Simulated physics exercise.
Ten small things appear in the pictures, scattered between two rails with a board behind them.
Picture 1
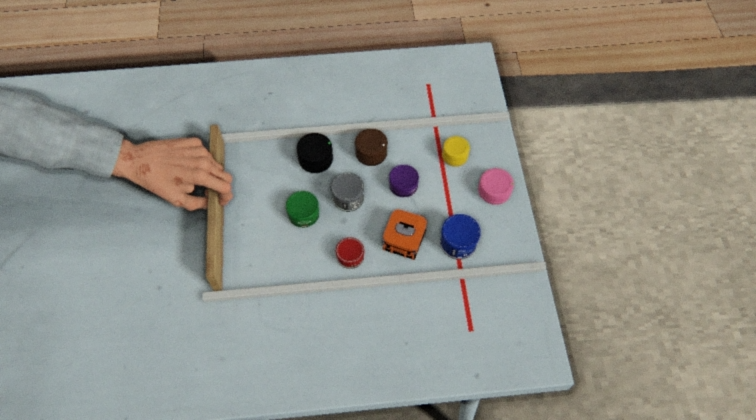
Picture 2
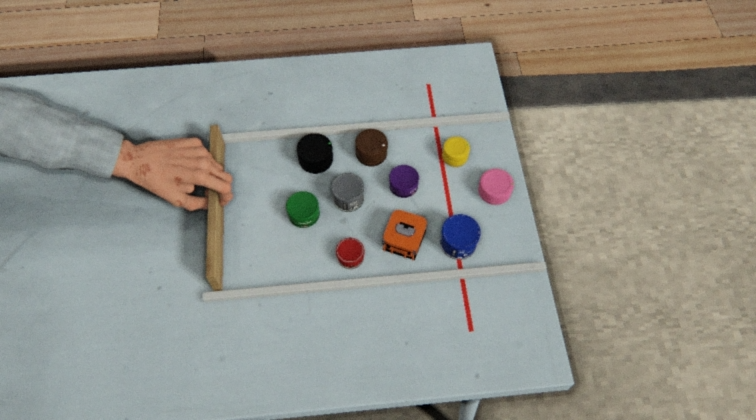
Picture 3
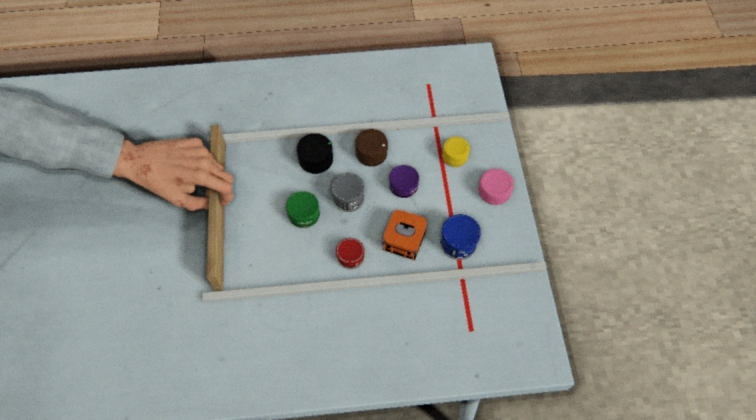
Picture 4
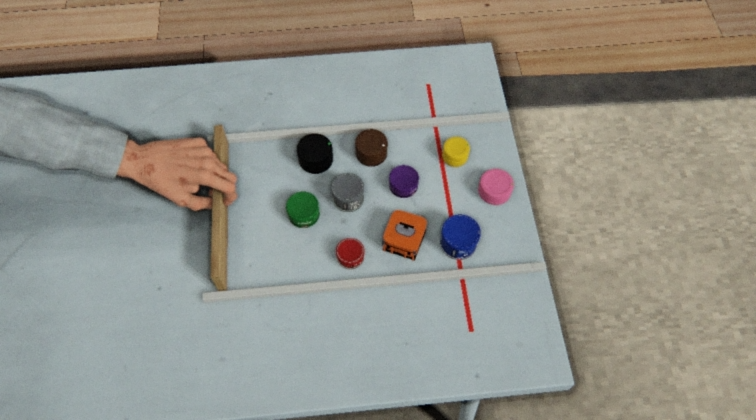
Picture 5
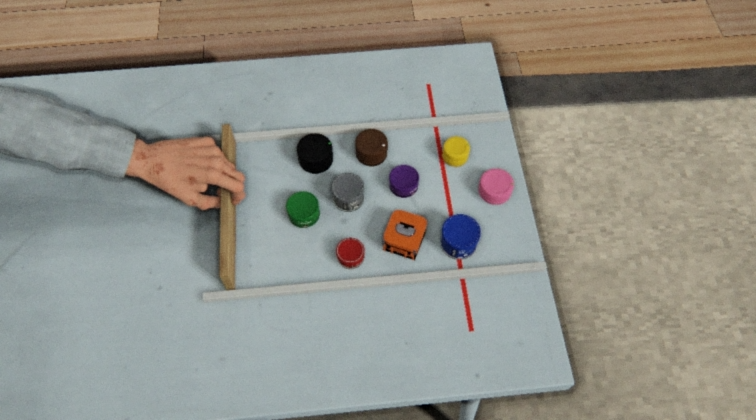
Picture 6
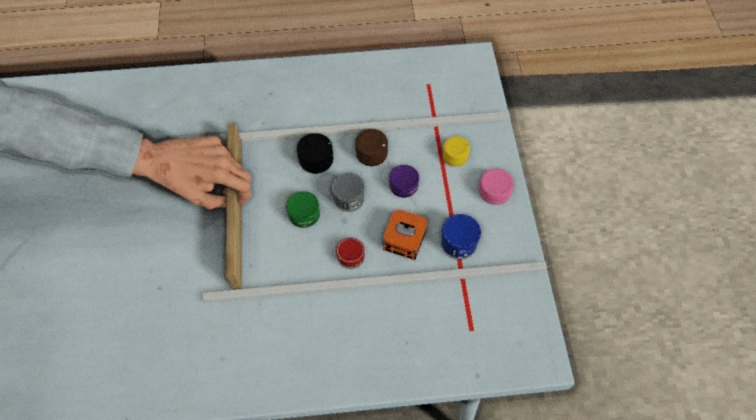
A hand slides a wooden board slightly right between two pale rails, while the scattered colourful lids and small containers stay still.
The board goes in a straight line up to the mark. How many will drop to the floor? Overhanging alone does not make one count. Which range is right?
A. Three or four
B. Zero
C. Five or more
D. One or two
Answer: B.
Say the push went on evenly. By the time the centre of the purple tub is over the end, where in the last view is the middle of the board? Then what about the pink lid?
First it's close to (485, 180), next close to (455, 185).
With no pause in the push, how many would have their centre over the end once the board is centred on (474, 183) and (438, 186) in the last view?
2, then 0.
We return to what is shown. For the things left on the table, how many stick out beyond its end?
I count 2 overhanging.
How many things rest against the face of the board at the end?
It adds up to 4.
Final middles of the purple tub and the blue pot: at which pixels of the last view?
In the last picture the purple tub sits around (491, 179) and the blue pot around (530, 221).
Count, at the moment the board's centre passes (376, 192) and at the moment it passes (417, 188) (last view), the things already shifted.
The first number is 8, the next one 9.
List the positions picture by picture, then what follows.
The first picture shows pink lid (496, 187); yellow lid (456, 152); blue pot (460, 237); board (216, 205); tape (447, 195).
The second picture shows yellow lid (456, 152); purple tub (404, 182).
The third picture shows blue pot (460, 237); grey tin (348, 193).
The fourth picture shows pink lid (496, 187); green tub (303, 210).
The fifth picture shows yellow lid (456, 152); orange case (405, 235).
The sixth picture shows pink lid (496, 186); yellow lid (456, 151); blue pot (460, 237); board (235, 204); tape (448, 195).
A little later, none off yet; pink lid at rest near (496, 186); yellow lid at rest near (456, 151); blue pot at rest near (460, 237).
Next, none off yet; pink lid at rest near (496, 186); yellow lid shifted a little near (472, 155); blue pot shifted about its own width near (498, 233).
When it is over, the number that fall off is zero.
